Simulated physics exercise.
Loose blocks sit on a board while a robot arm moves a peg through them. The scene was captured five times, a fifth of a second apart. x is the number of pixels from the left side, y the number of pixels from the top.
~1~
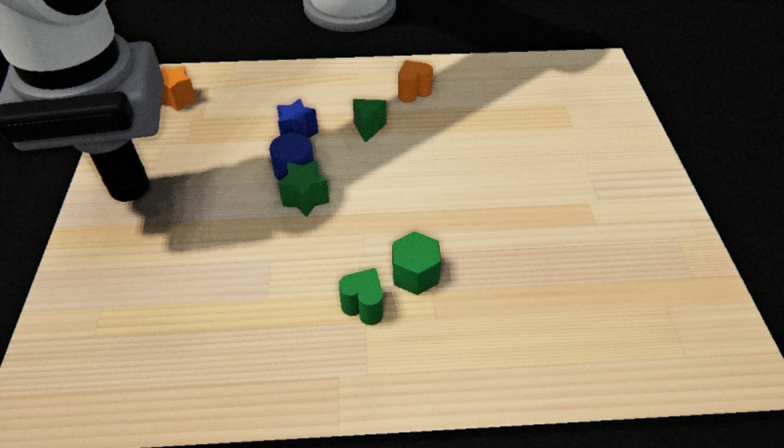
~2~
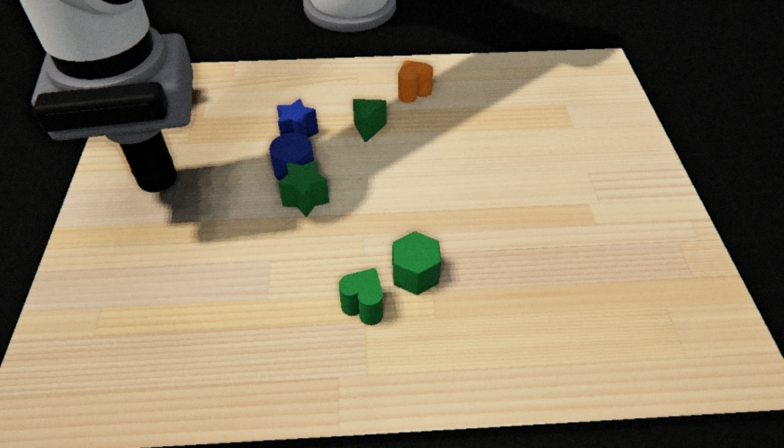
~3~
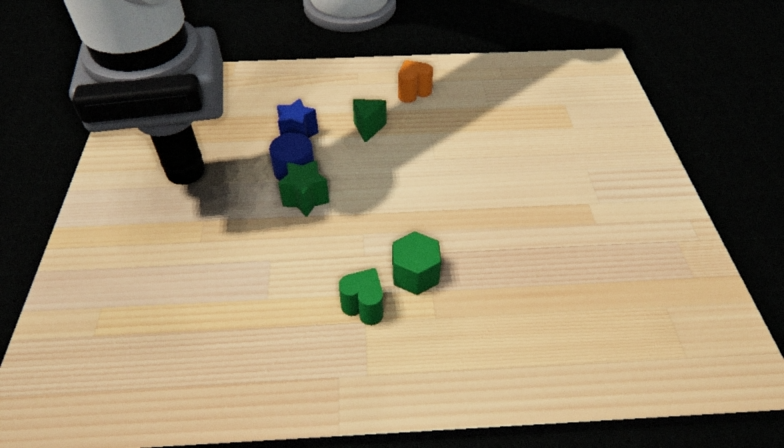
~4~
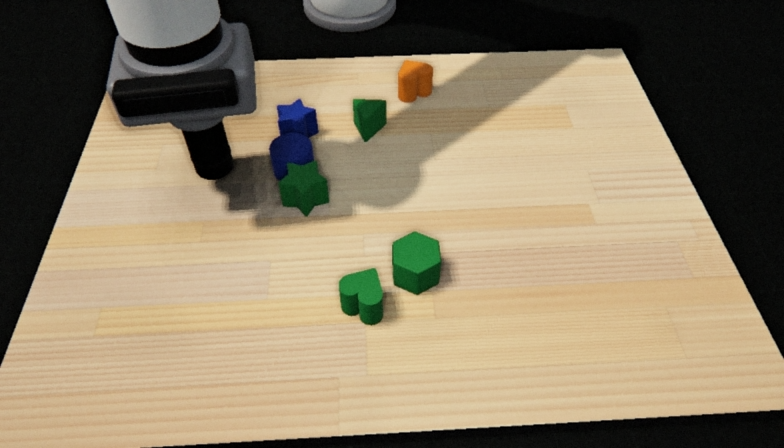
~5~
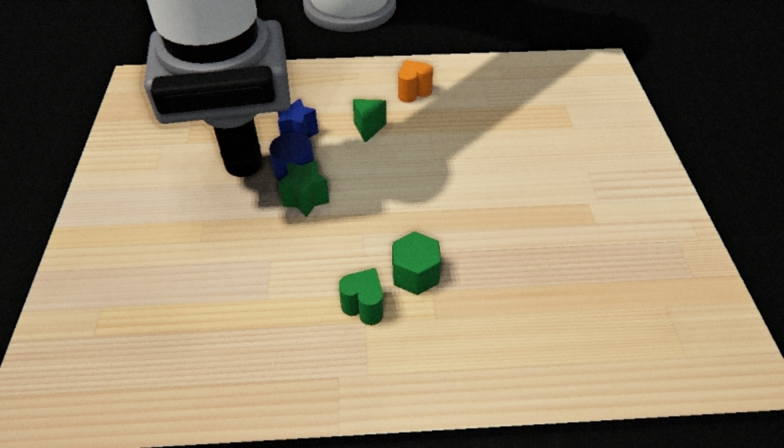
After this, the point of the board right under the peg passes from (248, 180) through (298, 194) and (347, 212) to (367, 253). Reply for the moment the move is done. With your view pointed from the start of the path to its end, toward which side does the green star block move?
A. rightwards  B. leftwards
B: Leftwards.
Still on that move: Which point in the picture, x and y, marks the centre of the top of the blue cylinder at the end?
Most likely (314, 144).
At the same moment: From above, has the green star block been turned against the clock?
Answer: Yes.
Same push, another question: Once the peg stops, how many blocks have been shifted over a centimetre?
That's two.
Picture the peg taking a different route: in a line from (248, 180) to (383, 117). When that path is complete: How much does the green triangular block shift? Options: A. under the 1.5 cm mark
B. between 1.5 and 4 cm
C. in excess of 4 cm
The correct letter is C.
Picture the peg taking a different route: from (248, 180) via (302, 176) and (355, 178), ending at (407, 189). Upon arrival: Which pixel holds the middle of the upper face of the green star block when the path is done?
By then it is at (327, 179).
On the path given first. One third of the way, peg at (295, 179); blue cylinder at (314, 144); green star block at (326, 181), turned 15° clockwise.
Two thirds of the way, peg at (347, 198); blue cylinder at (314, 144); green star block at (380, 199).
At the end, peg at (366, 239); blue cylinder at (314, 144); green star block at (404, 214), turned 30° anticlockwise; green hexagon in place.
